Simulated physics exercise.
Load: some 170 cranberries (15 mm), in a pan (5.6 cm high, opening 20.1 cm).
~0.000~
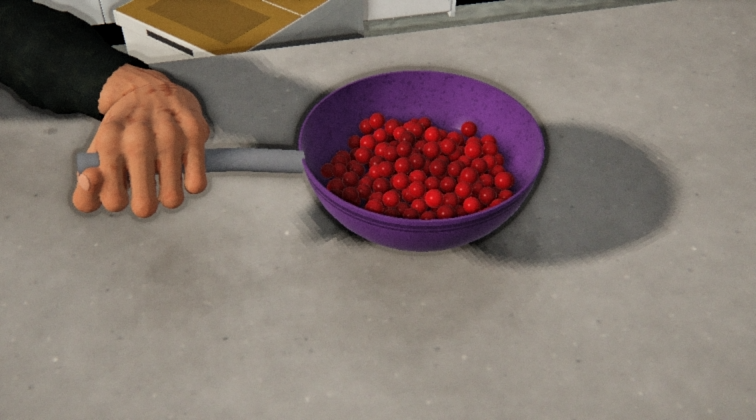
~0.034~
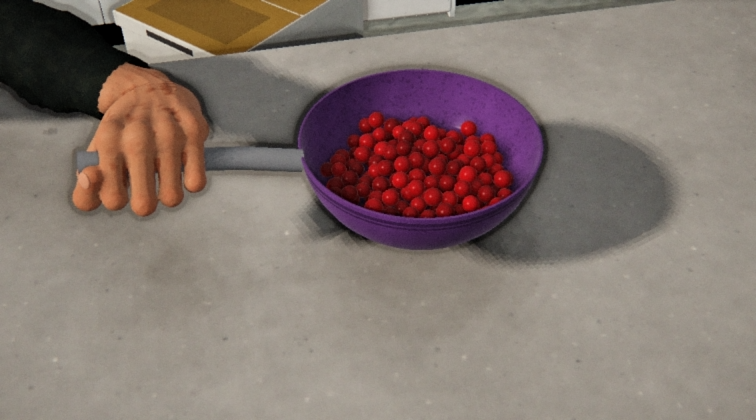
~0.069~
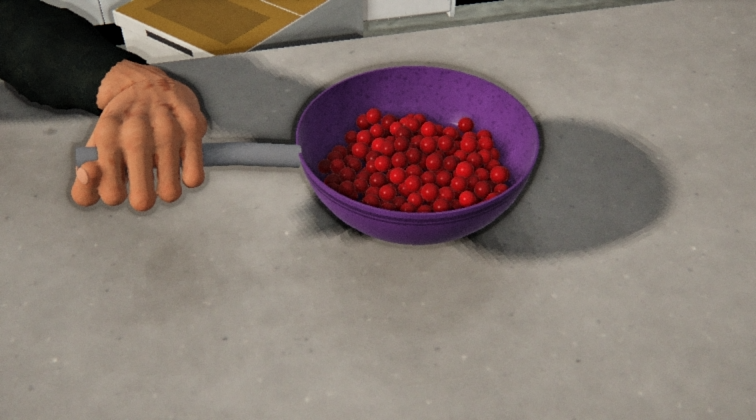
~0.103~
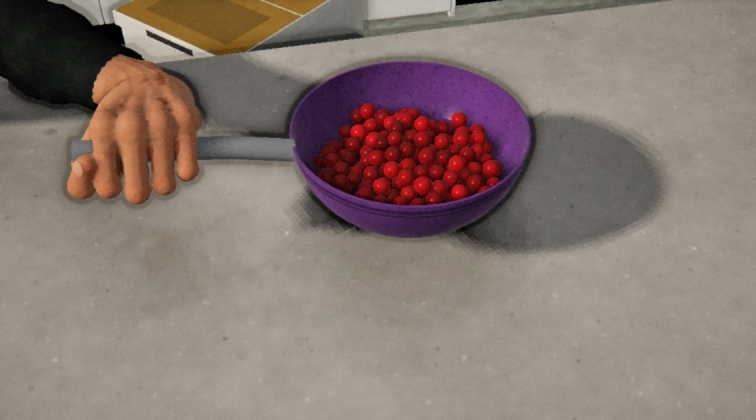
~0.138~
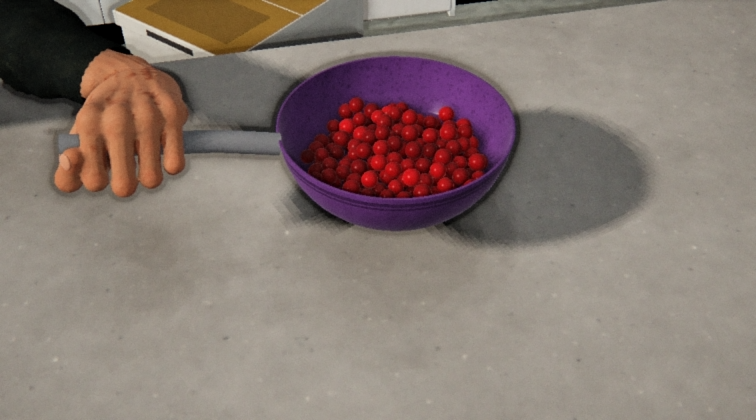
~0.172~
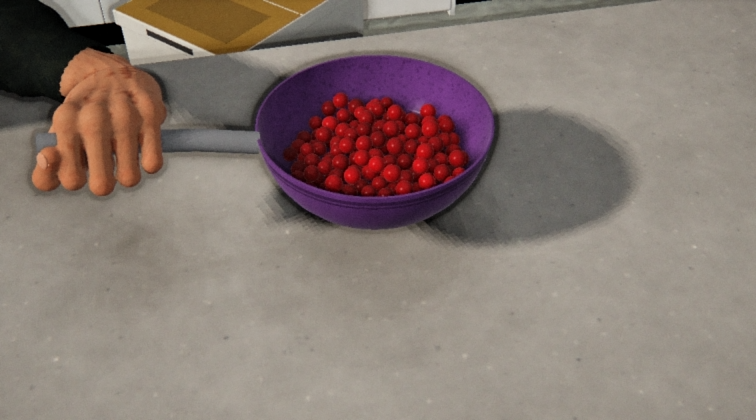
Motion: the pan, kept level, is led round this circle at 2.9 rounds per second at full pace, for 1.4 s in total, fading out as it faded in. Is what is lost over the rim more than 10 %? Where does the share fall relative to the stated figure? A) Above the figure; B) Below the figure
B, below the figure.
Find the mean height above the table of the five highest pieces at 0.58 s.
About 15 cm.
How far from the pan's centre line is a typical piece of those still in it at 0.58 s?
6.0 cm, roughly.
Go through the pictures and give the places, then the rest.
The first picture shows pan at (417, 228); tilt 0 degrees; moved 0.0 cm; top of the load at (393, 128).
The second picture shows pan at (416, 226); tilt 0 degrees; moved 0.2 cm; top of the load at (392, 127).
The third picture shows pan at (414, 221); tilt 0 degrees; moved 0.8 cm; top of the load at (390, 123).
The fourth picture shows pan at (407, 214); tilt 0 degrees; moved 1.8 cm; top of the load at (384, 117).
The fifth picture shows pan at (394, 207); tilt 0 degrees; moved 3.1 cm; top of the load at (346, 112).
The sixth picture shows pan at (376, 205); tilt 0 degrees; moved 4.6 cm; top of the load at (329, 109). Its speed is now 0.59 m/s.
After 0.58 s, pan 100 %; middle of the pieces not yet landed near (380, 155).
Then, at 0.92 s, pan 100 %; middle of the pieces not yet landed near (381, 161).
Then, at 1.23 s, pan 100 %; middle of the pieces not yet landed near (394, 159).
Then, at 1.53 s, pan 100 %; middle of the pieces not yet landed near (349, 175).
In the end, at 1.8 s, pan 100 %.
